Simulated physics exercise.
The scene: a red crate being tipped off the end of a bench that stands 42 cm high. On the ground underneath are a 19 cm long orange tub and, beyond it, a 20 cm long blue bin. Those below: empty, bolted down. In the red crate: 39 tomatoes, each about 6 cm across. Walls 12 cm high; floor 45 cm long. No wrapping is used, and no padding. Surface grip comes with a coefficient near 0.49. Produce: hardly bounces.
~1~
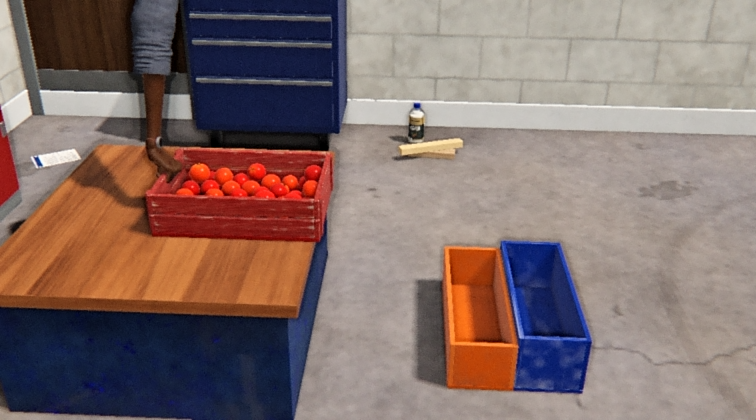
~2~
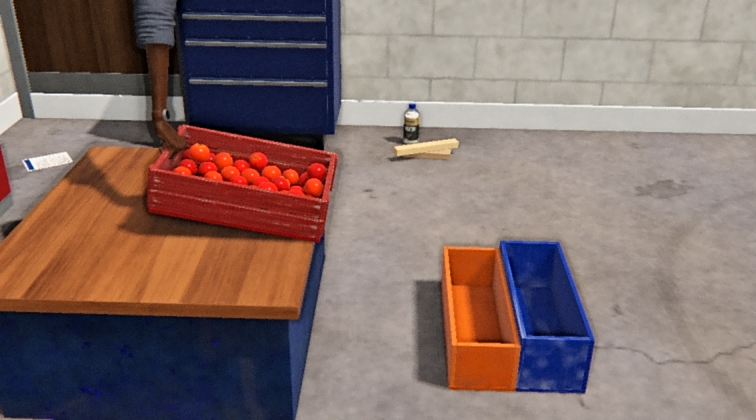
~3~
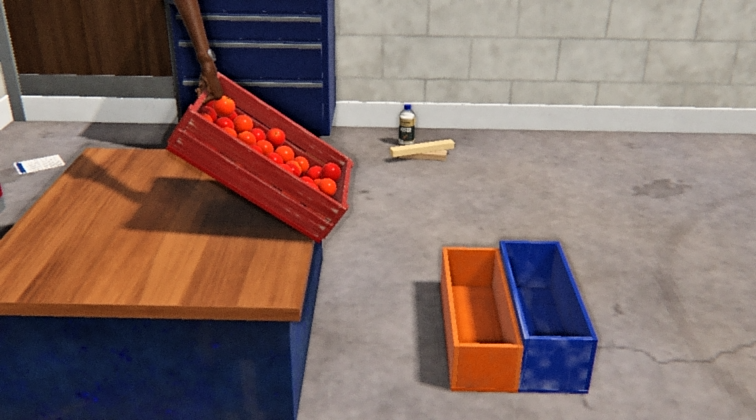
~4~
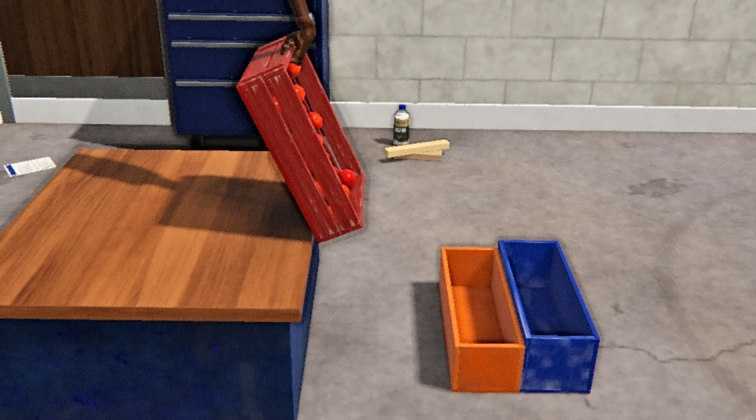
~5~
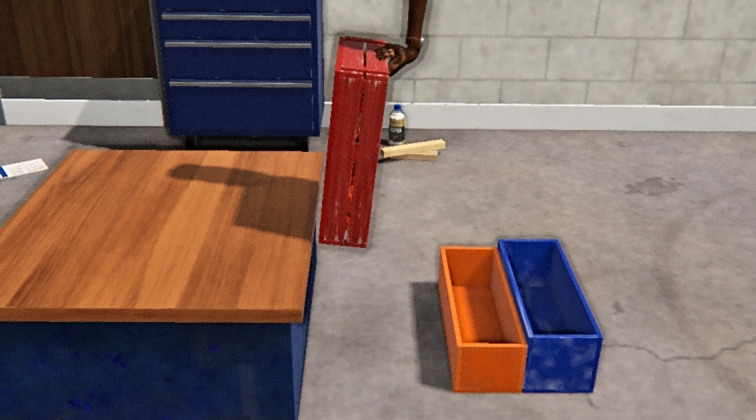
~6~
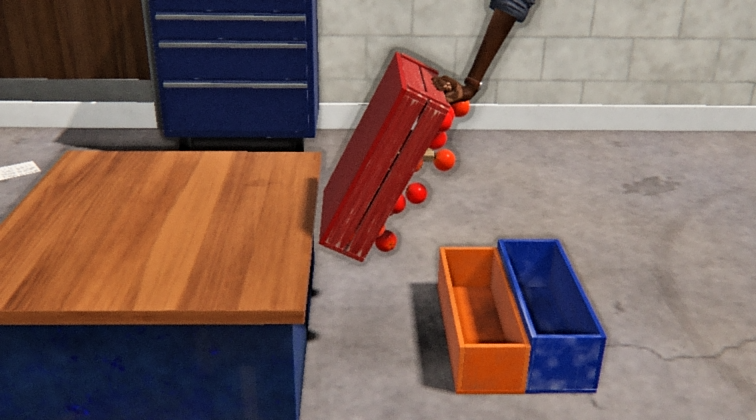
An arm tipped a red crate of tomatoes up over the right end of a wooden-topped bench, swinging it past upright until several tomatoes came out above the floor near an orange tub and blue bin.
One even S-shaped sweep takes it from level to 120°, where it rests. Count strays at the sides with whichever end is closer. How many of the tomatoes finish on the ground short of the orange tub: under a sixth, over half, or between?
When it all settles, a sixth up to a half of them lie on the ground short of the orange tub.
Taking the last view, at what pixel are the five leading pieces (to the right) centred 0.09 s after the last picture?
The five leading pieces sit around (509, 165).
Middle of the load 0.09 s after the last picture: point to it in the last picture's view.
It's centred at about (449, 222).
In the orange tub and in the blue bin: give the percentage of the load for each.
The shares come out near 30 and 20 in a hundred.
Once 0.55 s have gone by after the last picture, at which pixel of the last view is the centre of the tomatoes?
(476, 320).
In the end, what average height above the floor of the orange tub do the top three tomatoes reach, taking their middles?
Height: About 8 cm.
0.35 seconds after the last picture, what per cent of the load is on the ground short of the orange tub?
35 %.
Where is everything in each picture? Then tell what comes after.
In the first frame (each is followed by its nearest rim corner in this view), red crate, (314, 200); blue bin, (587, 339); 0° from level; none out.
In the second frame, red crate, (322, 200); 10° from level.
In the third frame, red crate, (342, 206); 35° from level.
In the fourth frame, red crate, (360, 222); 66° from level.
In the fifth frame, red crate, (367, 243); 96° from level.
In the sixth frame, red crate, (365, 257); blue bin, (601, 336); 116° from level; 6 out, the lowest tomato at (386, 241).
Then, 0.09 s after the last picture, tilt 120°; 5 still in the red crate and 34 in the air.
Then, 0.20 s after the last picture, tilt 120°; 6 in the orange tub, 6 in the blue bin, 6 on the ground short of the orange tub and 21 in the air.
Then, 0.35 s after the last picture, tilt 120°; 10 in the orange tub, 7 in the blue bin, 13 on the ground short of the orange tub, 2 on the ground beyond the blue bin and 7 in the air.
When it is over (0.55 s after the last picture), 12 in the orange tub, 7 in the blue bin, 14 on the ground short of the orange tub and 6 on the ground beyond the blue bin. Asked share, 14 of 39, 36 per cent.
